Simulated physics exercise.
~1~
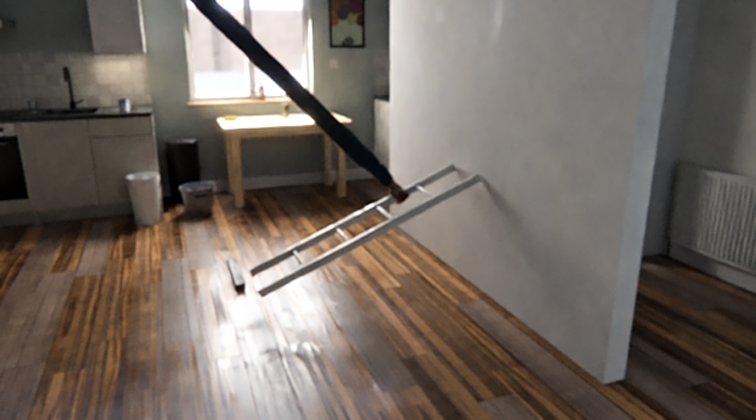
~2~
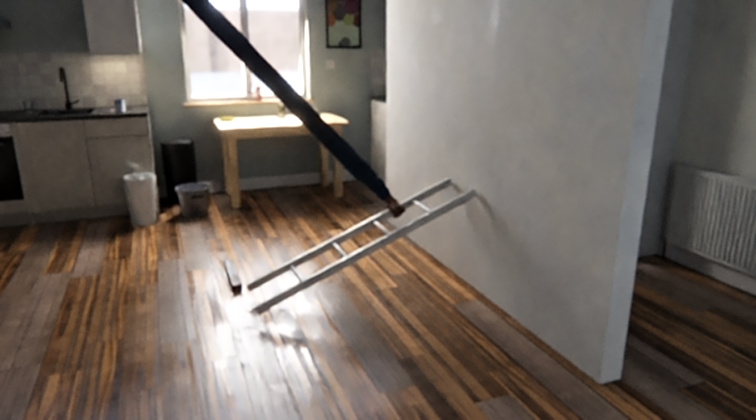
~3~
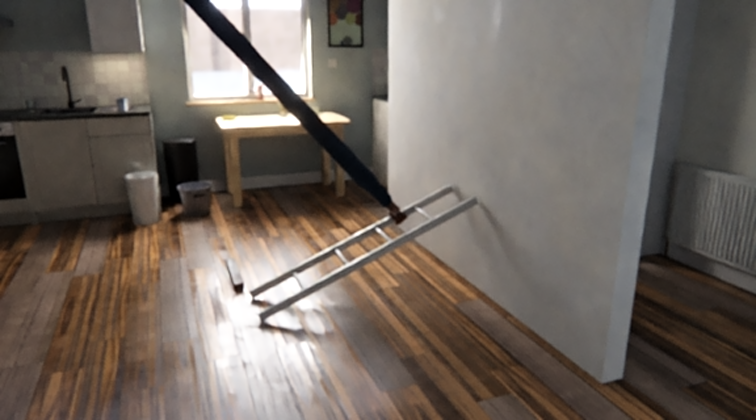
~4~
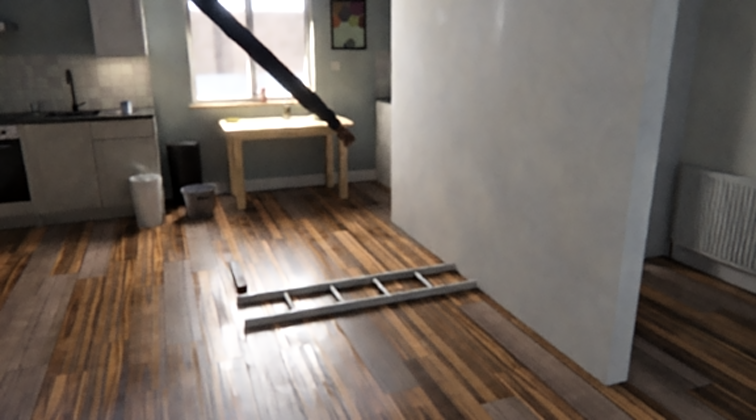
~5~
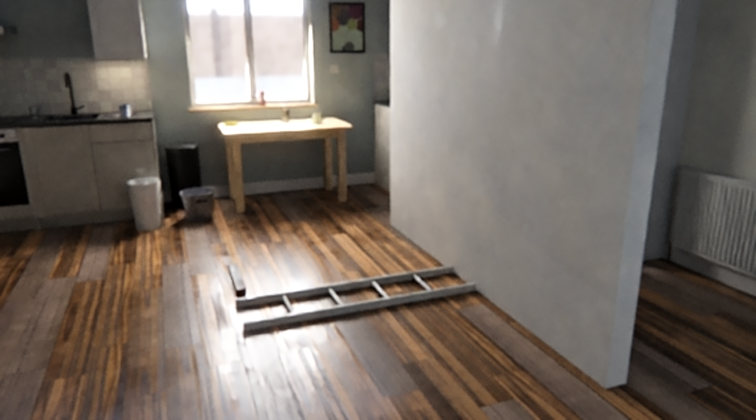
A dark-sleeved arm lowering a white gate against a wall, then letting go and withdrawing as it drops flat on the floor.
